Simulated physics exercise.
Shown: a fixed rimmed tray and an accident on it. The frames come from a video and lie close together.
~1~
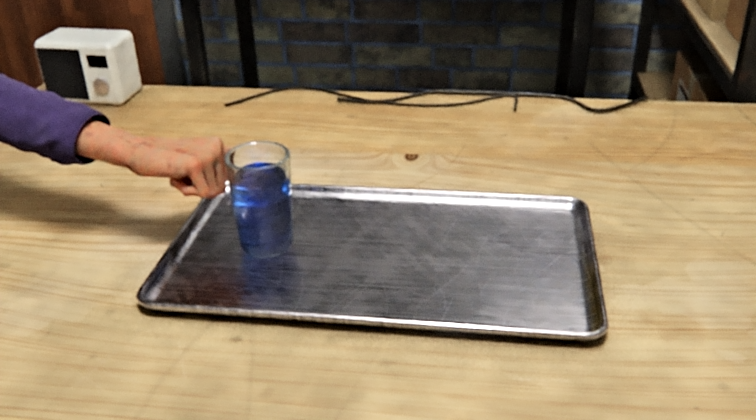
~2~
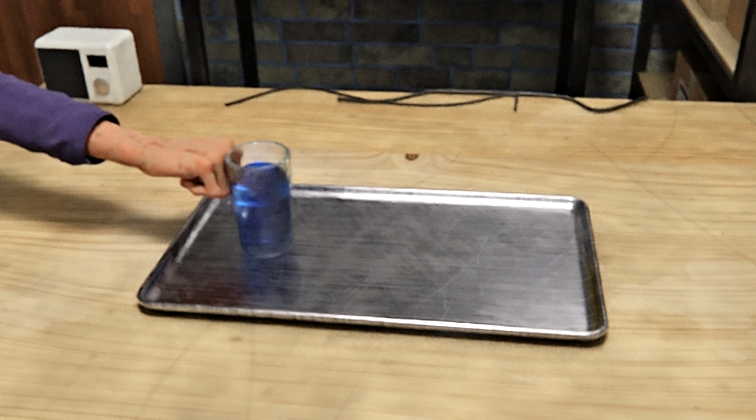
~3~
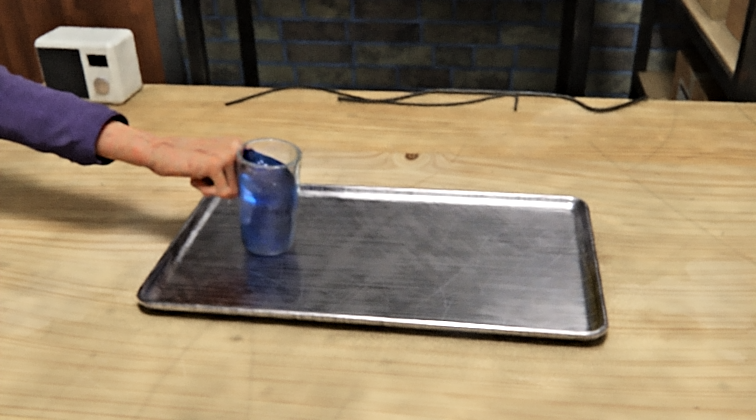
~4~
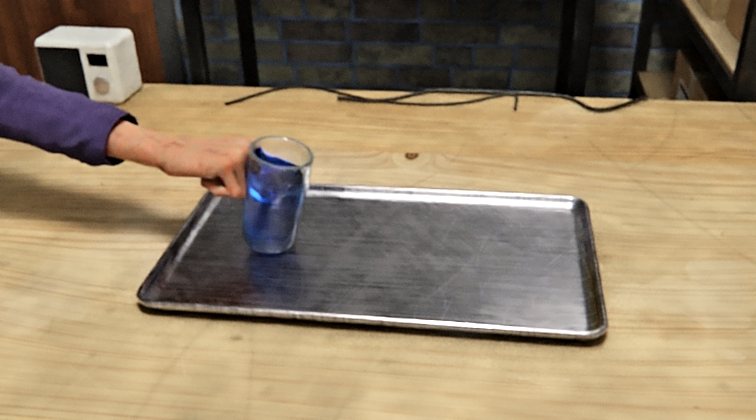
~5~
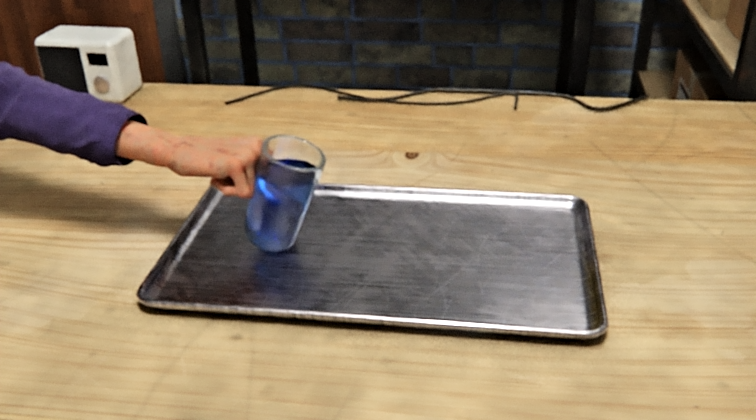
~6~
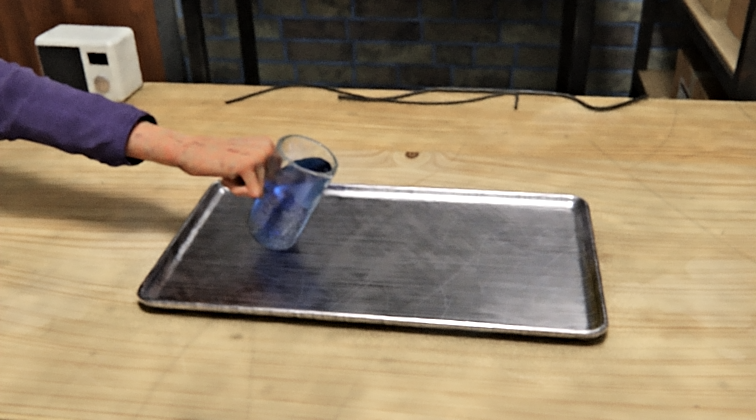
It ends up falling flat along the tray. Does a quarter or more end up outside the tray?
Yes.
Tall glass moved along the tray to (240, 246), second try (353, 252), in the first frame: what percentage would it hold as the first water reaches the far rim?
It would be around 45 per cent, and then around 70 per cent.
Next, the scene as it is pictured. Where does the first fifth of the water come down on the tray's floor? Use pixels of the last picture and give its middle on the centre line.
(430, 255).
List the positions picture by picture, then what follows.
The first picture shows tilt 0°; right rim (287, 158); surface from (234, 170) to (287, 173); the tray's far rim is at (595, 259); the tray is clear ahead.
The second picture shows tilt 0°; right rim (287, 158); surface from (235, 170) to (287, 173).
The third picture shows tilt 6°; right rim (299, 158); surface from (243, 149) to (296, 176).
The fourth picture shows tilt 13°; right rim (311, 161); surface from (254, 151) to (305, 174).
The fifth picture shows tilt 20°; right rim (323, 164); surface from (262, 167) to (318, 169).
The sixth picture shows tilt 27°; right rim (335, 169); surface from (268, 176) to (333, 165).
A moment on, the tall glass is falling and 100 per cent is in the glass, 0 on the tray and 0 above or beyond its rim.
Next, the tall glass lies on its side and 71 per cent is in the glass, 21 on the tray and 9 above or beyond its rim.
Then the tall glass lies on its side and 41 per cent is in the glass, 48 on the tray and 11 above or beyond its rim.
Later the tall glass lies on its side and 21 per cent is in the glass, 43 on the tray and 35 above or beyond its rim.
Finally, 62 per cent is held by tray and glass, 38 is off the tray.
